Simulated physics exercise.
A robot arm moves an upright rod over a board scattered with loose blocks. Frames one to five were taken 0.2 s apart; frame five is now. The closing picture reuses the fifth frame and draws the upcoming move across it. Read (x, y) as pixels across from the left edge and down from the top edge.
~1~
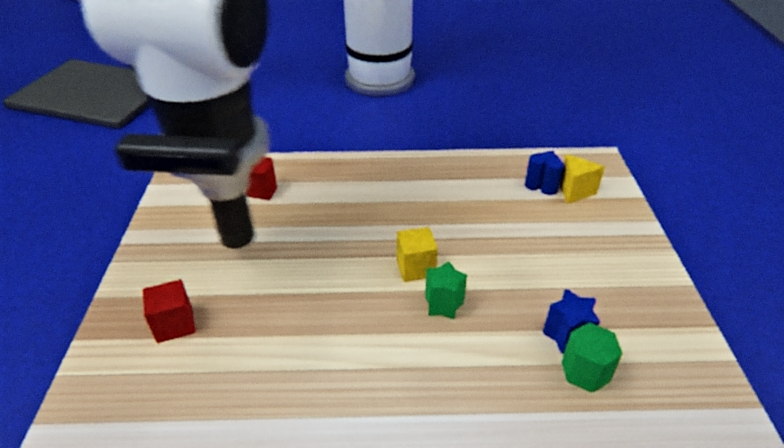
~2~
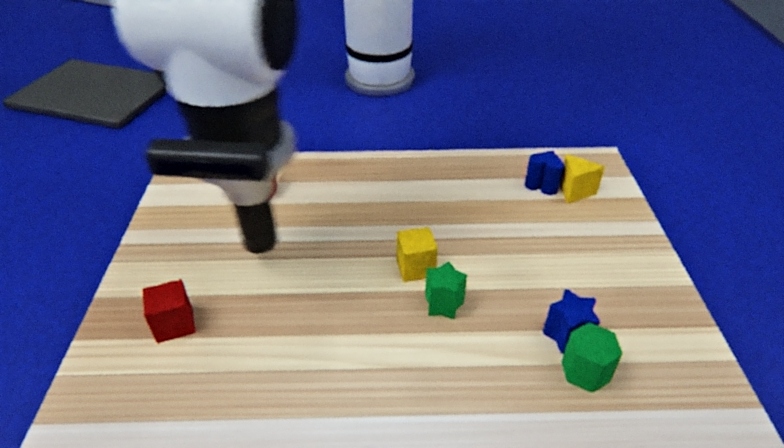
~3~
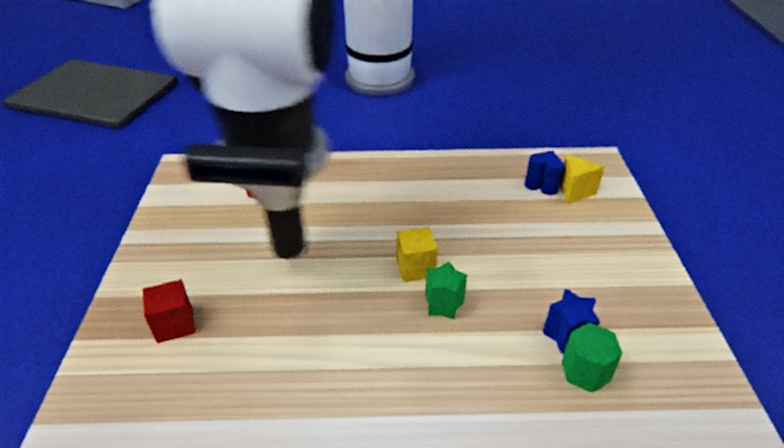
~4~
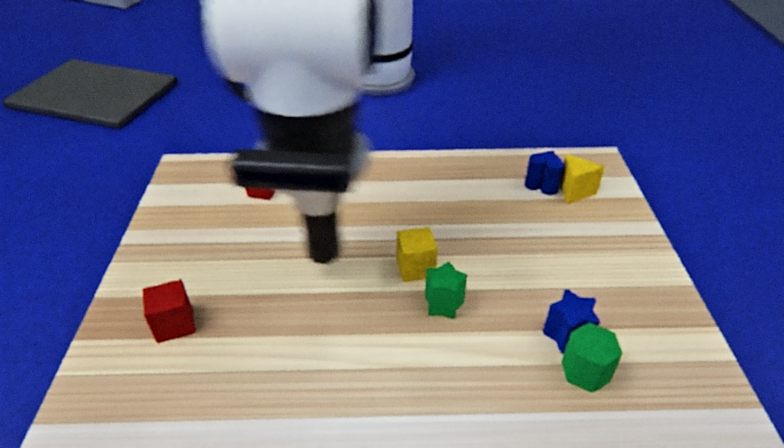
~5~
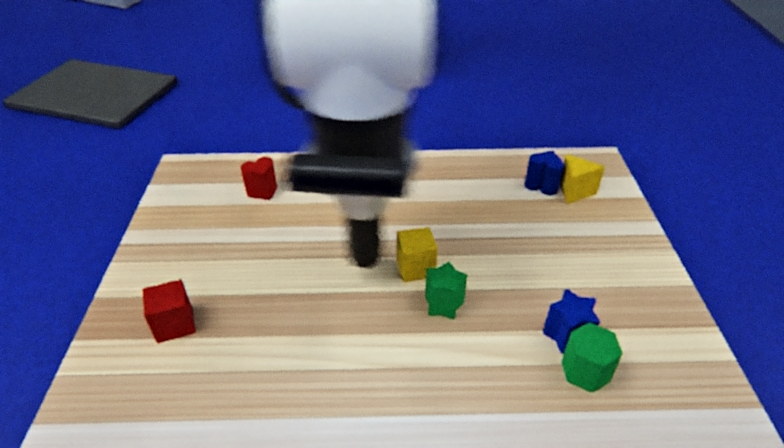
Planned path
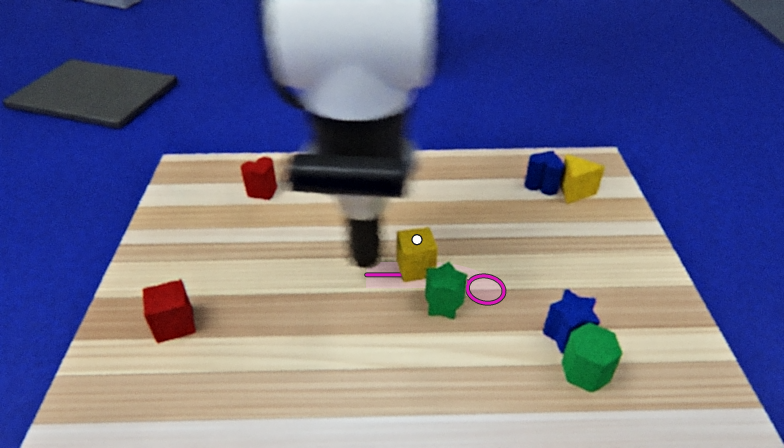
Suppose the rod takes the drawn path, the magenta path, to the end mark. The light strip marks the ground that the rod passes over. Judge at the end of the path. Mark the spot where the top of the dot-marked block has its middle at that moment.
When the path ends, it will be at (477, 229).
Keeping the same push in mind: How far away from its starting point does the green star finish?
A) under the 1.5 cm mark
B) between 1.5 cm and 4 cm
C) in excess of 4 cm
Letter A.
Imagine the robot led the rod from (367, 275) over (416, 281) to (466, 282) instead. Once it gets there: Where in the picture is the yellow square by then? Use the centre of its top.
It is at (461, 229).
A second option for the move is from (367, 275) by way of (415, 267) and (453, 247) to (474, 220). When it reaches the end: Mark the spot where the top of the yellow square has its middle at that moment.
It should be at about (497, 222).
Drawn move, from (367, 275) by way of (407, 275) and (447, 276) to (486, 289); the dot is on the yellow square.
What follows on the original path. One third of the way, rod at (408, 257); yellow square at (440, 236), turned 15° anticlockwise.
Two thirds of the way, rod at (449, 258); yellow square at (473, 230), turned 40° anticlockwise.
At the end, rod at (488, 271); yellow square at (477, 229), turned 55° anticlockwise; green star still.
